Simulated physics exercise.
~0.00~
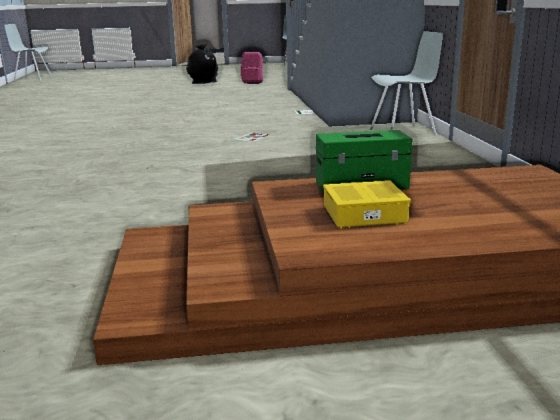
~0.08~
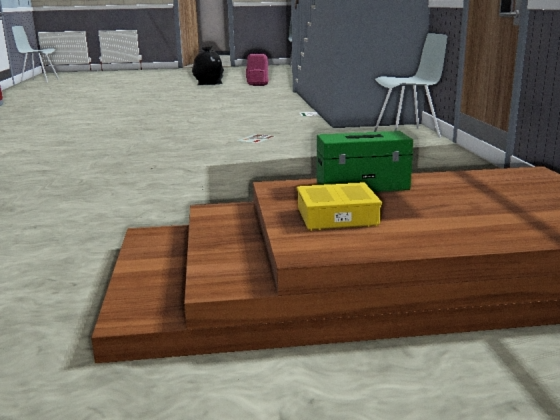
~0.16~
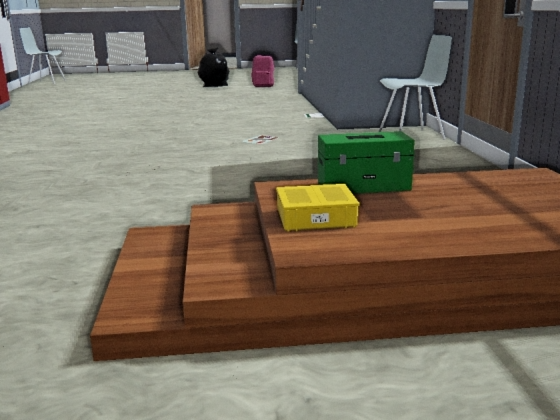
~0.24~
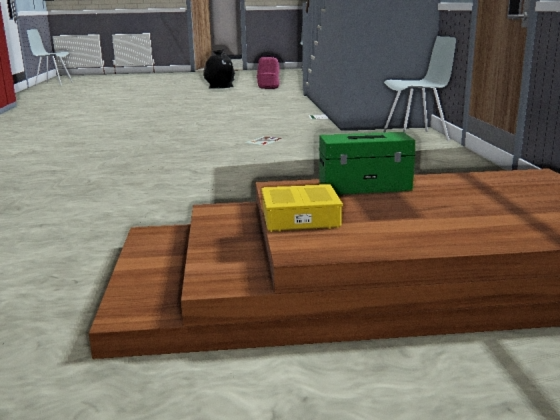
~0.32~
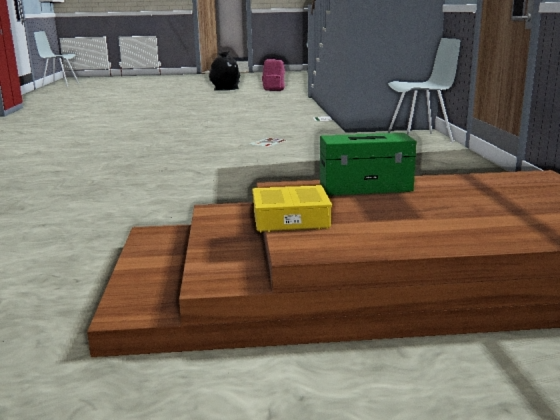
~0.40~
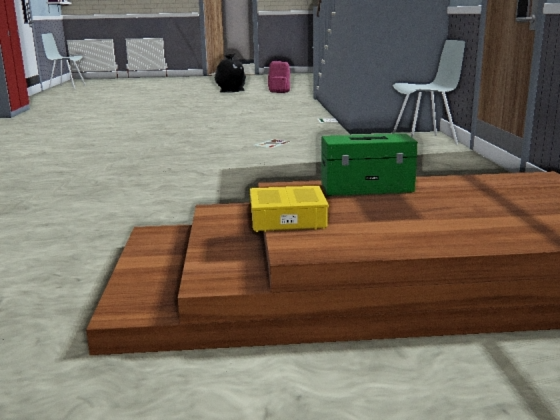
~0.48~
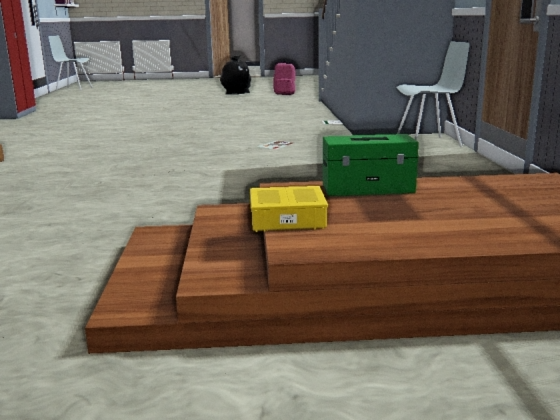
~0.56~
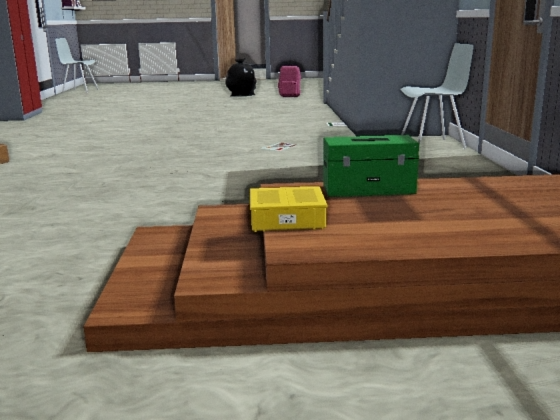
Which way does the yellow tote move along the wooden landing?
The yellow tote moves to the left, away from its starting spot in front of the green toolbox.
